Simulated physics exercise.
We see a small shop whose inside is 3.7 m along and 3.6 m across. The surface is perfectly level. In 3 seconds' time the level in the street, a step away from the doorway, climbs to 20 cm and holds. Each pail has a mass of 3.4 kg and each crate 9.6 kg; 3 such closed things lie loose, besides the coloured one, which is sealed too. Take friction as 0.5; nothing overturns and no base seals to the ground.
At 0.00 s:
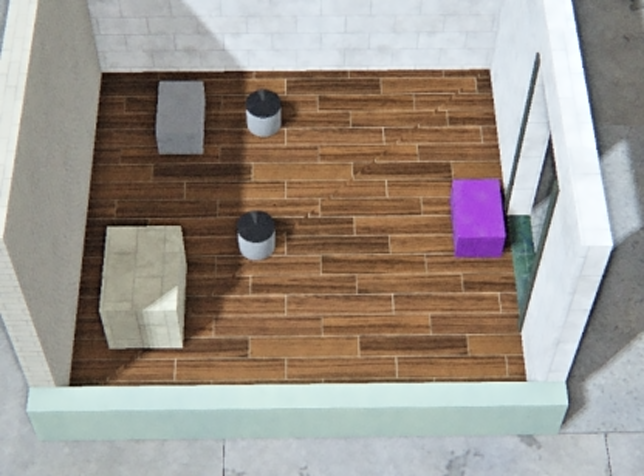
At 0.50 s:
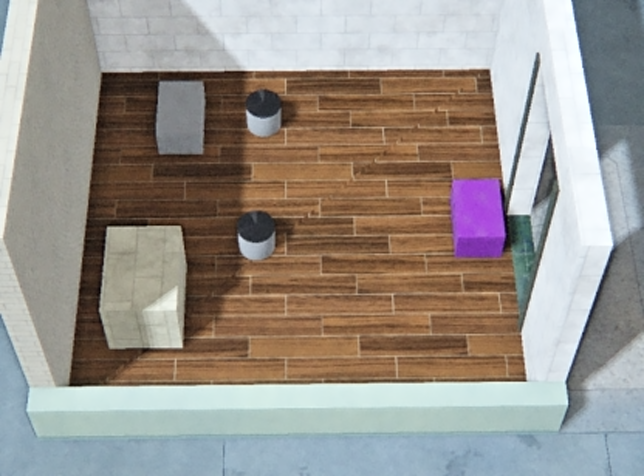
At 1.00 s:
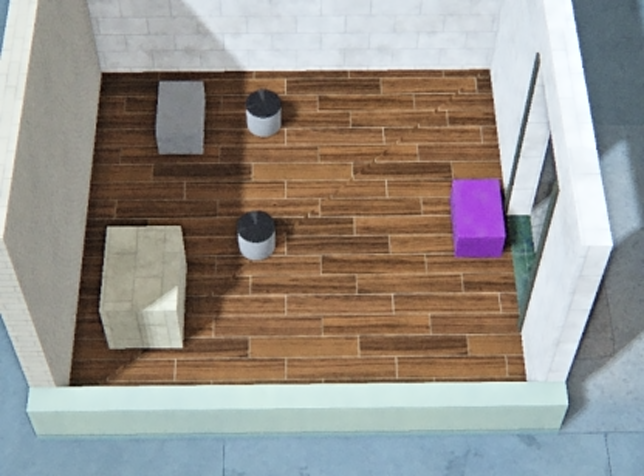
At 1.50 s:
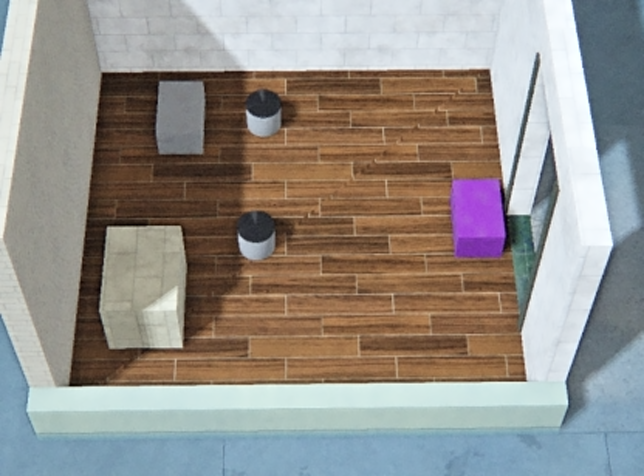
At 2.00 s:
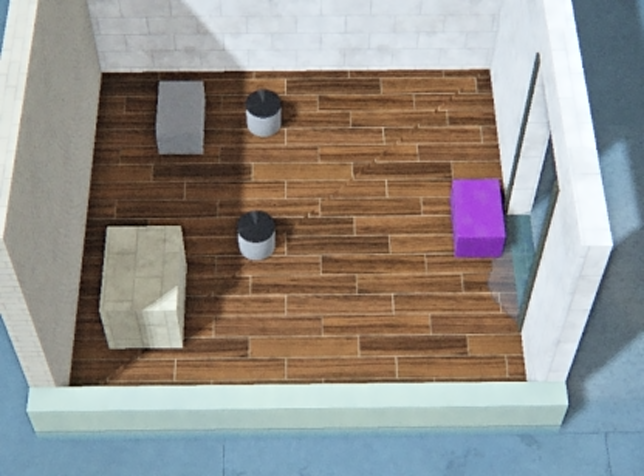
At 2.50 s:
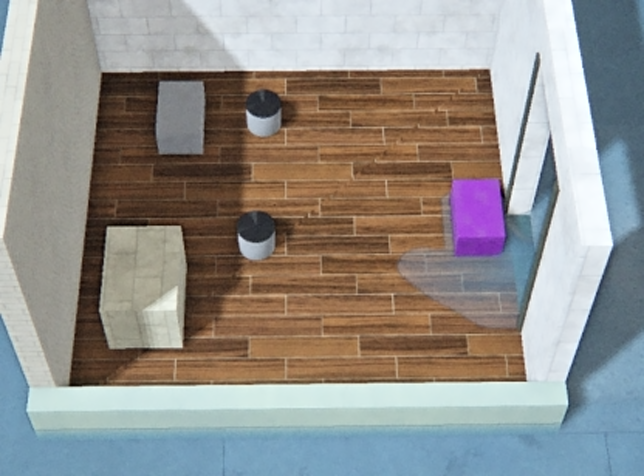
In a small shop, water covers the street, then spreads inside around the still purple crate.
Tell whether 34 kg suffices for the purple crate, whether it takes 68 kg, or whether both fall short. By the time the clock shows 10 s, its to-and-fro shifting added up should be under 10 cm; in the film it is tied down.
It takes 68 kg.
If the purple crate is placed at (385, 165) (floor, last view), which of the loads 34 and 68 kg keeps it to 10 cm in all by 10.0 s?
Result: Both pass.
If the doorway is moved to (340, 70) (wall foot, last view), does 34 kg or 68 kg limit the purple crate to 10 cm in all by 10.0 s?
Okay, so the light mass does it.
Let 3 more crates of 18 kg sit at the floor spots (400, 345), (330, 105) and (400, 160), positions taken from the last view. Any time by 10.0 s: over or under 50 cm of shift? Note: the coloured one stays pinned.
Above the mark, below the mark, below the mark.
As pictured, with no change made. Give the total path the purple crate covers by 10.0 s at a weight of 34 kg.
About 40 cm altogether.
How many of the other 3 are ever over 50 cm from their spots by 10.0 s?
Count: 2.
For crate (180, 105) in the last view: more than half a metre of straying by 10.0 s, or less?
I'd say it falls below.
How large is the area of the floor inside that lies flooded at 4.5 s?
My estimate is roughly 7.5 m2.
After 3.5 s the purple crate would be 8 cm from its start with 34 kg and 0 cm from its start with 68 kg; 8 cm of water round it then.
After 4.5 s the purple crate would be 37 cm from its start with 34 kg and 0 cm from its start with 68 kg; 6 cm of water round it then.
After 7.0 s the purple crate would be 38 cm from its start with 34 kg and 0 cm from its start with 68 kg; 6 cm of water round it then.
After 10.0 s the purple crate would be 41 cm from its start with 34 kg and 0 cm from its start with 68 kg; 7 cm of water round it then.
